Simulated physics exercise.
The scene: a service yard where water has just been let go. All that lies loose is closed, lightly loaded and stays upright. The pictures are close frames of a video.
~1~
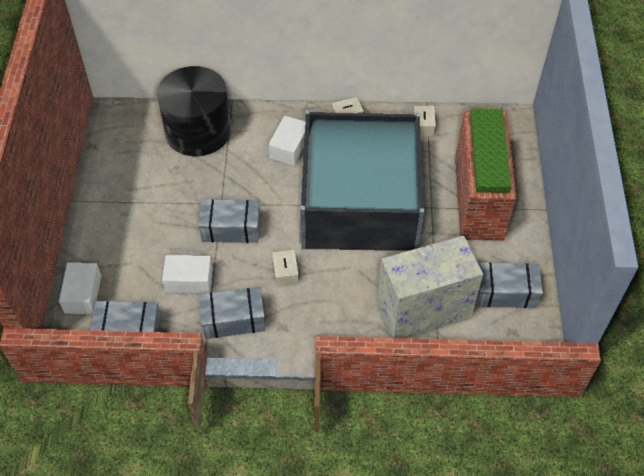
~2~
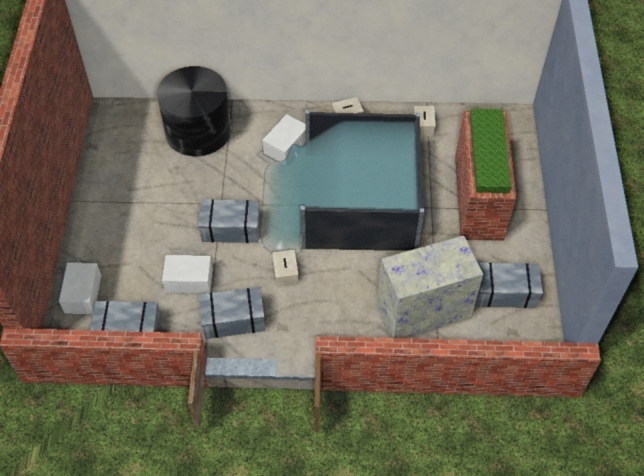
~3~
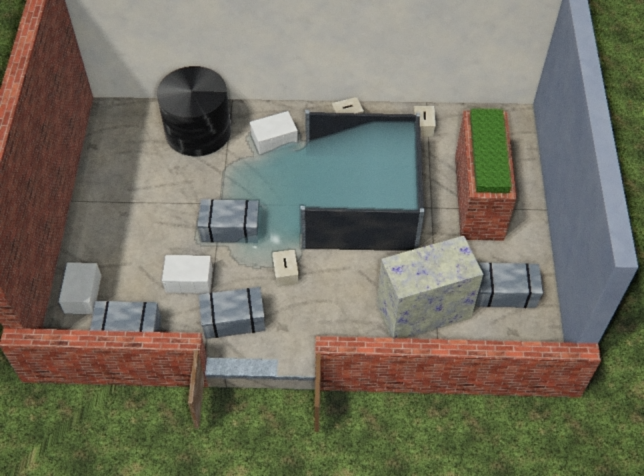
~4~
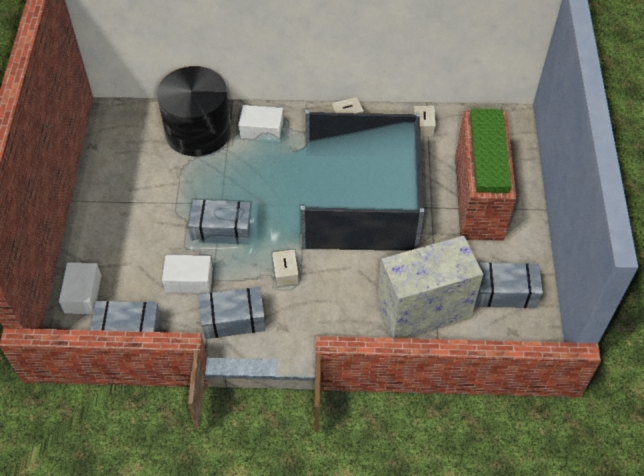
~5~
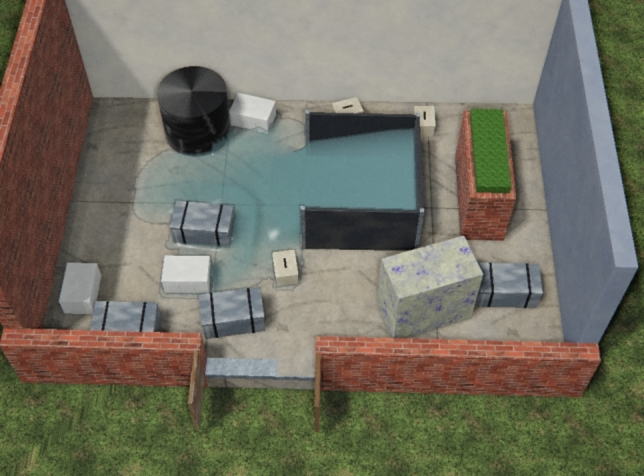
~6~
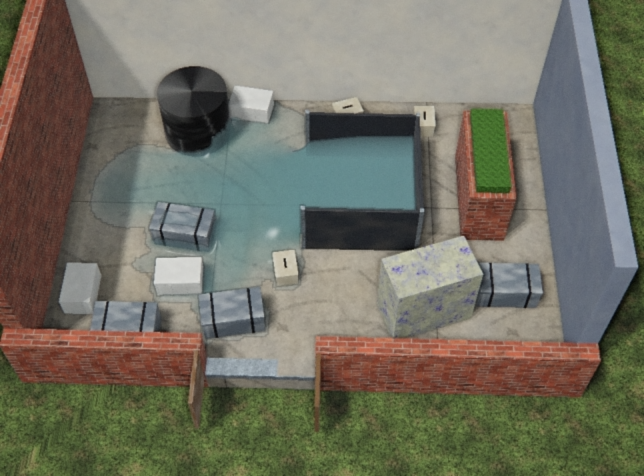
Teal water pours from the open left side of a dark-walled tank in a walled, paved yard, seen from high above by a still camera. A black drum stands at the back left, with pale boxes and strapped grey trunks scattered about, and a grass-topped brick planter and speckled block to the right. The spreading water pushes a white box back and left toward the drum, then slides the middle trunk leftward.
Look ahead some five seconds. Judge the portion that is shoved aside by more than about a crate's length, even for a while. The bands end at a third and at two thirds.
It is at least two thirds.
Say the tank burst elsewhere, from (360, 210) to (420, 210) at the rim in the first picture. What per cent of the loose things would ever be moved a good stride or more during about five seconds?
I make it 40 per cent.
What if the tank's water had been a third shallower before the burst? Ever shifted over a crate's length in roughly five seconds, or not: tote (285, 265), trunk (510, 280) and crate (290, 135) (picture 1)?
In turn: Less than that, under that, moved that far.
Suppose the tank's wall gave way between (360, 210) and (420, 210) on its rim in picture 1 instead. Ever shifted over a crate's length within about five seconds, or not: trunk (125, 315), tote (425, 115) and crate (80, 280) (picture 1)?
As listed: Never so far, swept aside, no.
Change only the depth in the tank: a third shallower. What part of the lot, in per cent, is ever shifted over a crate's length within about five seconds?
Close to 50 %.
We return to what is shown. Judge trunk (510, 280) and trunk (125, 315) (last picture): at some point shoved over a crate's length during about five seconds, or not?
In that order: Under that, shifted that much.
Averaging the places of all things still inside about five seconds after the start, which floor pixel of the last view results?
Near (346, 246).
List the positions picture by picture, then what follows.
The first picture shows a crate at (289, 134), on the bottom; a trunk at (229, 213), on the bottom; 0 of 10 have shifted.
The second picture shows a crate at (286, 133) rests on the ground, close to its start; a trunk at (229, 213), on the bottom; 1 of 10 have shifted.
The third picture shows a crate at (274, 126) rests on the ground, close to its start; a trunk at (229, 213) rests on the ground; 1 of 10 have shifted.
The fourth picture shows a crate at (261, 117) rests on the ground, a stride from its start; a trunk at (220, 214) rests on the ground, close to its start; 2 of 10 have shifted.
The fifth picture shows a crate at (252, 106) rests on the ground, a stride from its start; a trunk at (202, 216), on the bottom, a stride from its start; 2 of 10 have shifted.
The sixth picture shows a crate at (251, 98), on the bottom, a stride from its start; a trunk at (182, 219), on the bottom, a stride from its start; 3 of 10 have shifted.
A moment on, 3 of 10 are well off their spots; 0 afloat.
Next, 4 of 10 are well off their spots; 4 afloat.
Later, 5 of 10 are well off their spots; 3 afloat.
In the end, 8 of 10 are well off their spots, and 8 have been at some point; 4 afloat.
